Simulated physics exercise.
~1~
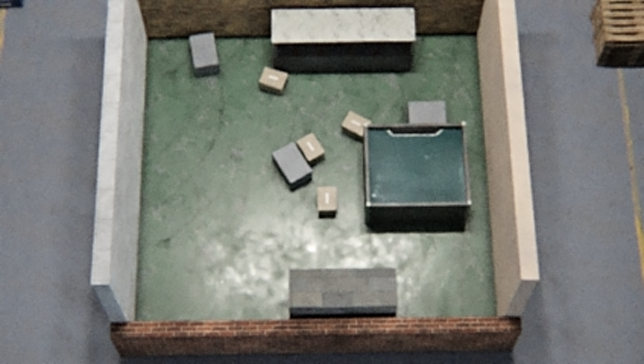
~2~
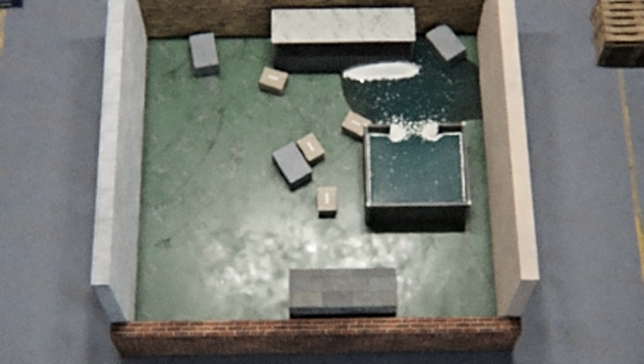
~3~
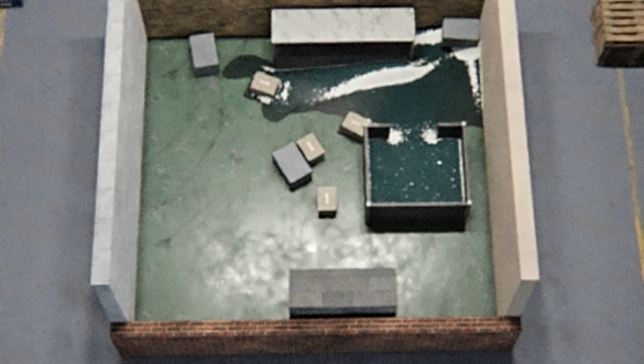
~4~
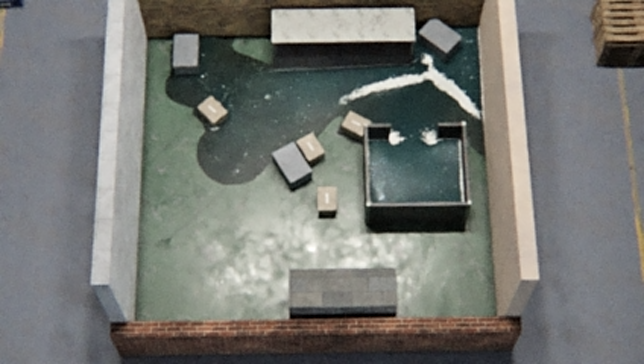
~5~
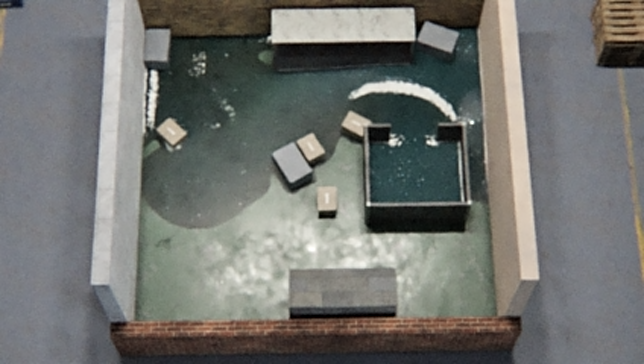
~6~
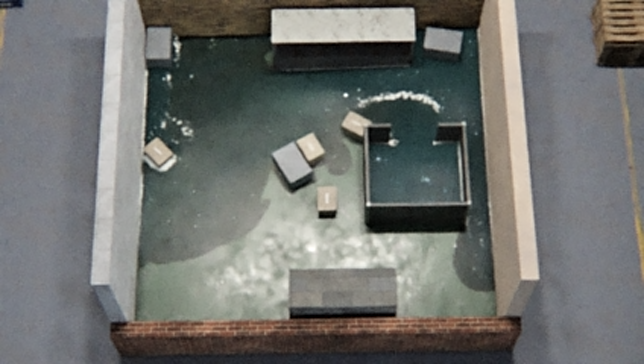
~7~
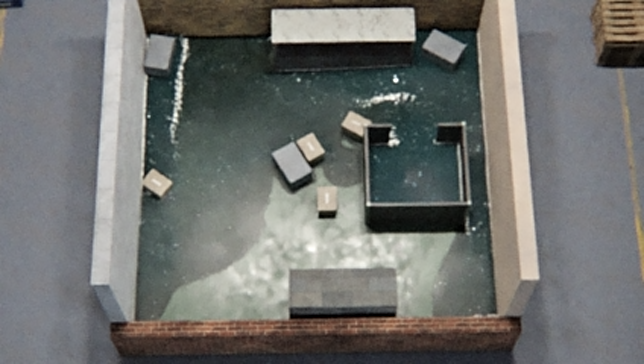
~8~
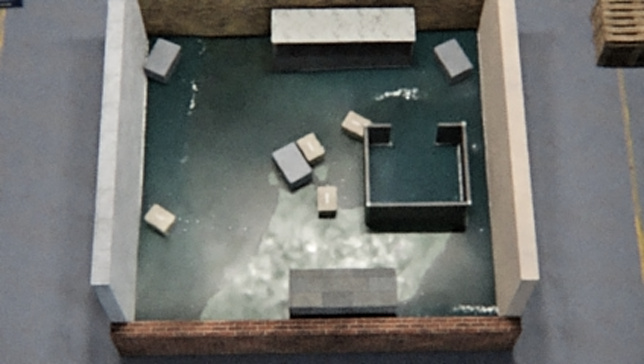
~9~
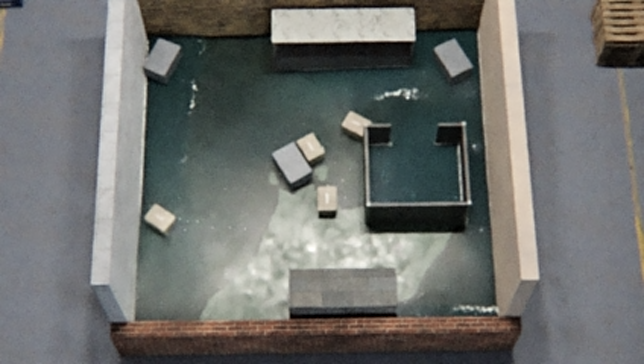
The clip opens on a walled hall seen from above, with small grey and tan boxes scattered across a green floor and a dark tank of water at right. The tank's far side gives way, and water surges toward the back wall, shoving the grey box behind it into the far right corner area. The flood spreads left, carrying a tan box toward the left wall and pushing another grey box into the upper left corner. Water then runs down both sides, and the tan box drifts nearer the viewer along the left wall. Finally the boxes sit still, the central cluster unmoved, with dark water around a paler patch near the front.
